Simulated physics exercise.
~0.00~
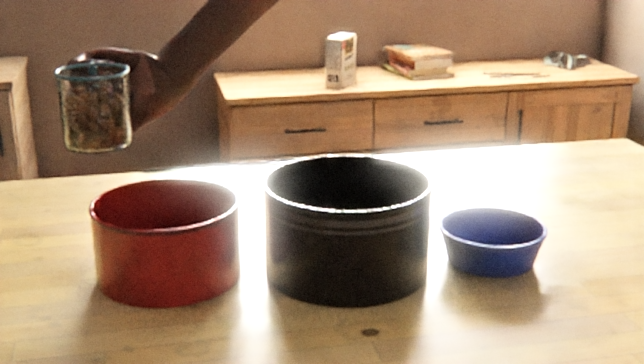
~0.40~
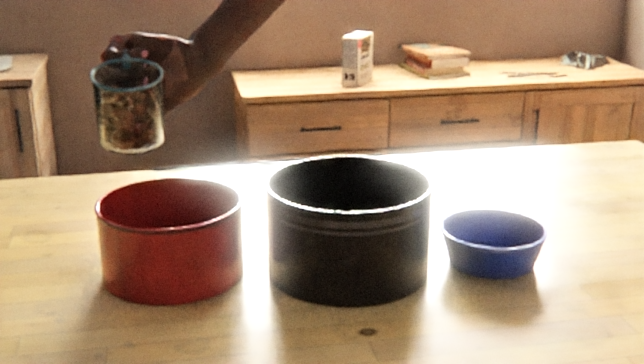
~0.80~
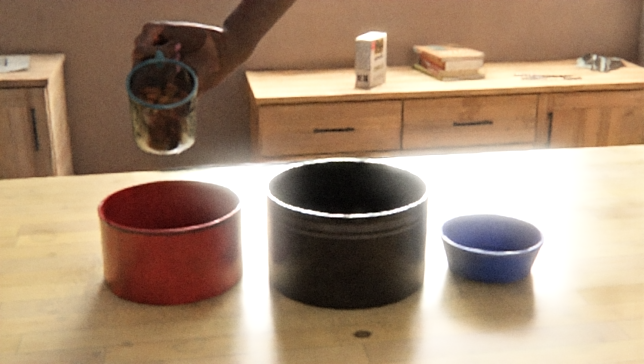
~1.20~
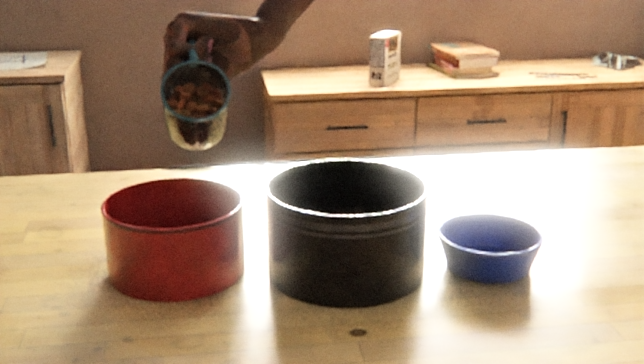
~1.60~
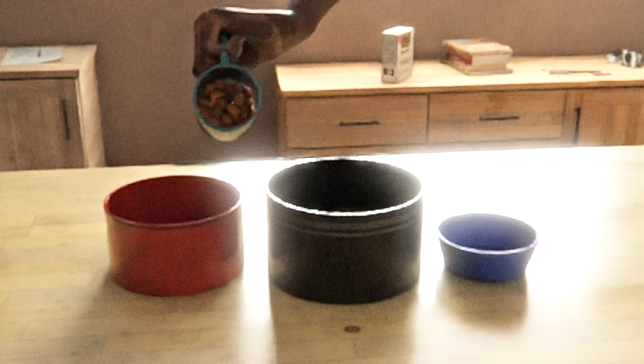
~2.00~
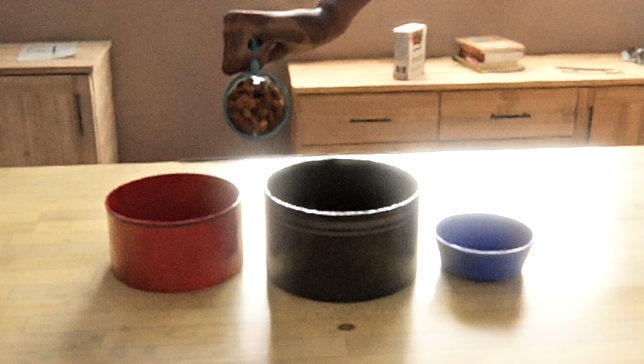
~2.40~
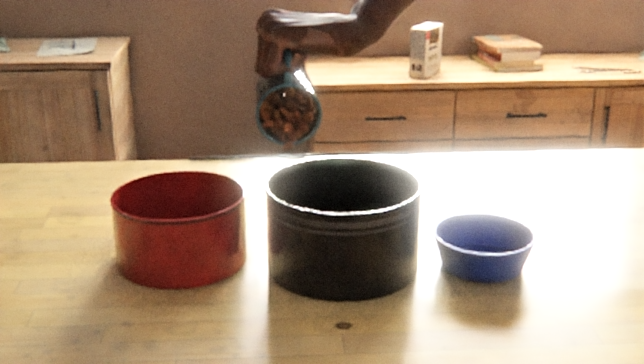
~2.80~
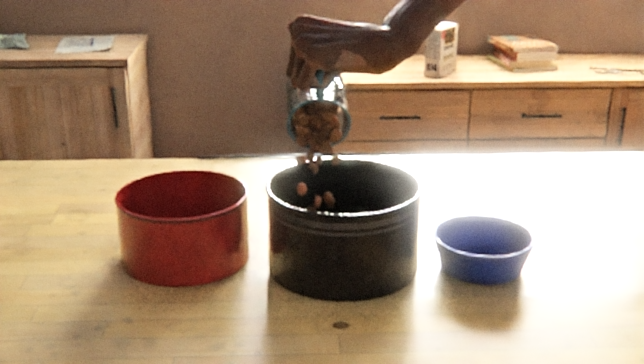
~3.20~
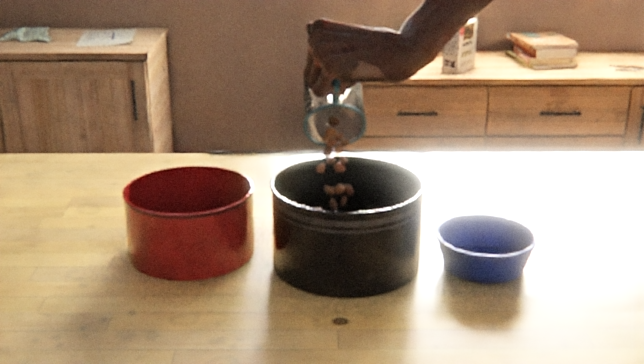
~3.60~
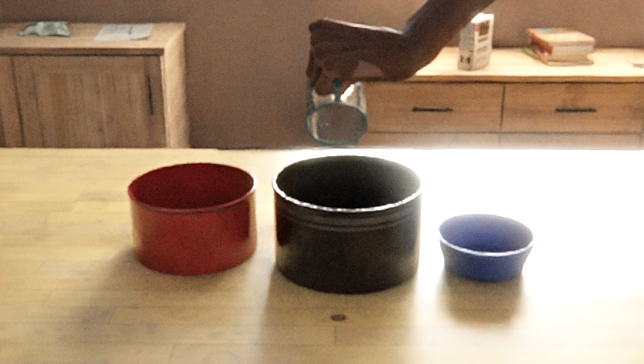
On a pale wooden table in a room with wooden cabinets behind it, a red pot, a larger black pot and a small blue dish stand in a row. A hand holds a clear cup of brown kibble above and behind the red pot. The hand carries the cup to the right, tipping it steadily until its mouth faces forward. Over the black pot, the cup tilts further and the pieces tumble down into it. The stream thins out, and the hand holds the emptied, upturned cup above the black pot, while the red pot and blue dish receive nothing.
